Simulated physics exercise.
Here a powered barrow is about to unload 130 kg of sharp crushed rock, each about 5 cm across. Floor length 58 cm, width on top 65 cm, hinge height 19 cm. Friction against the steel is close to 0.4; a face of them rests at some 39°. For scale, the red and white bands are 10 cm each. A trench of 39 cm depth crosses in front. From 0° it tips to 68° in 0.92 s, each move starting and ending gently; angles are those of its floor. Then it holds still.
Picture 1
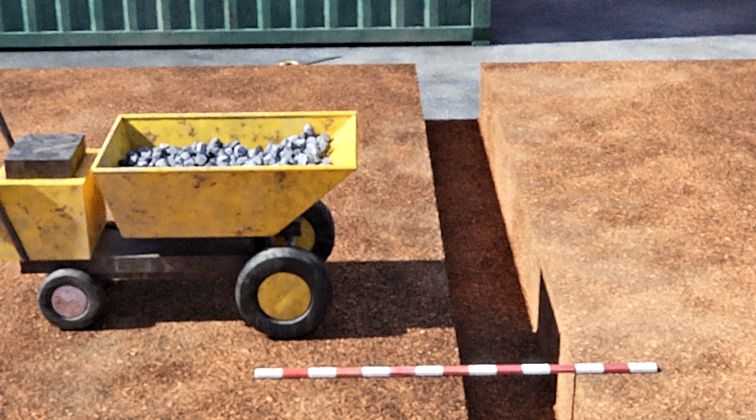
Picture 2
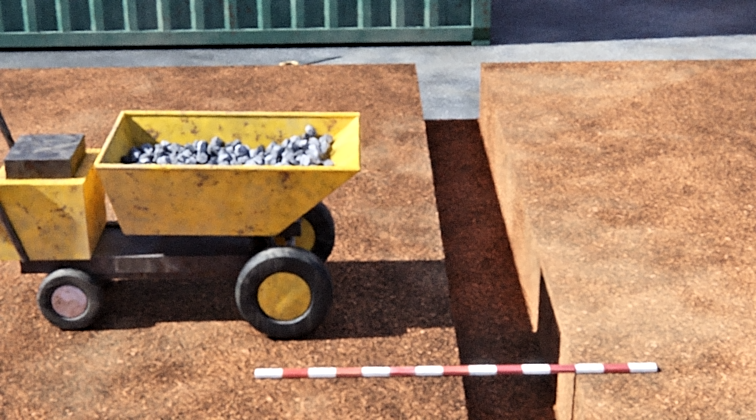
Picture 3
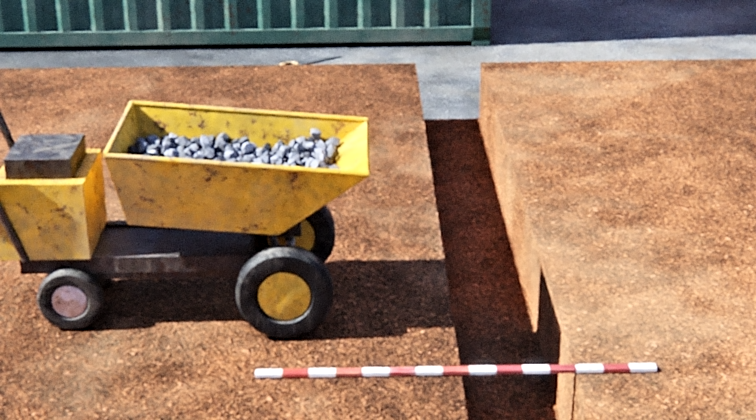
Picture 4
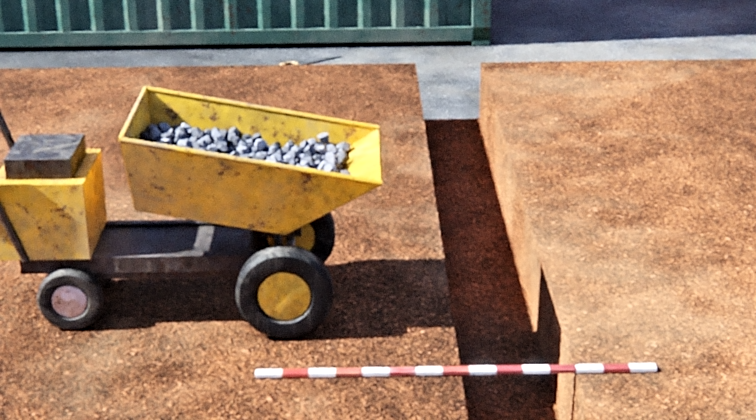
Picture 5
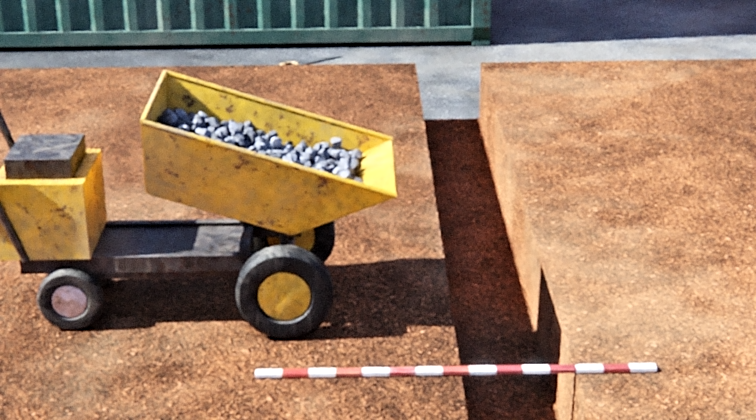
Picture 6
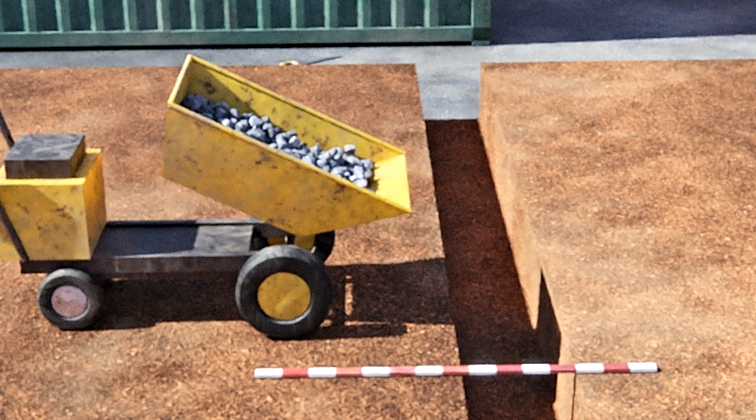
The yellow tray of a small wheeled barrow, loaded with grey crushed rock, started out level and tilted steadily down to the right, its left end rising, while the barrow stayed put beside a trench.
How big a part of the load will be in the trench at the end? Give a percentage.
Close to 100 in a hundred.
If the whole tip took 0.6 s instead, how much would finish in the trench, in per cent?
In that case some 100 per cent.
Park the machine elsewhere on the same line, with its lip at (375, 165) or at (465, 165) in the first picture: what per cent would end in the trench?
First some 100, then 35 per cent.
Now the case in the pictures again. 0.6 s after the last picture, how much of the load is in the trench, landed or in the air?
Some 20 per cent.
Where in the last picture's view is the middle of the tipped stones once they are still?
Around (502, 363).
Then, 0.3 s after the last picture the floor is at 57°, 100 % in the tray; the foremost stones are at (418, 247).
Then, 0.6 s after the last picture the floor is at 68°, 77 % in the tray, 2 % short of the trench, 21 % in the trench; the foremost stones are at (508, 334).
Then, 1.0 s after the last picture the floor is at 68°, 24 % in the tray, 1 % short of the trench, 75 % in the trench; the foremost stones are at (548, 364).
Then, 2.9 s after the last picture the floor is at 68°, 0 % in the tray, 100 % in the trench; the foremost stones are at (548, 366).
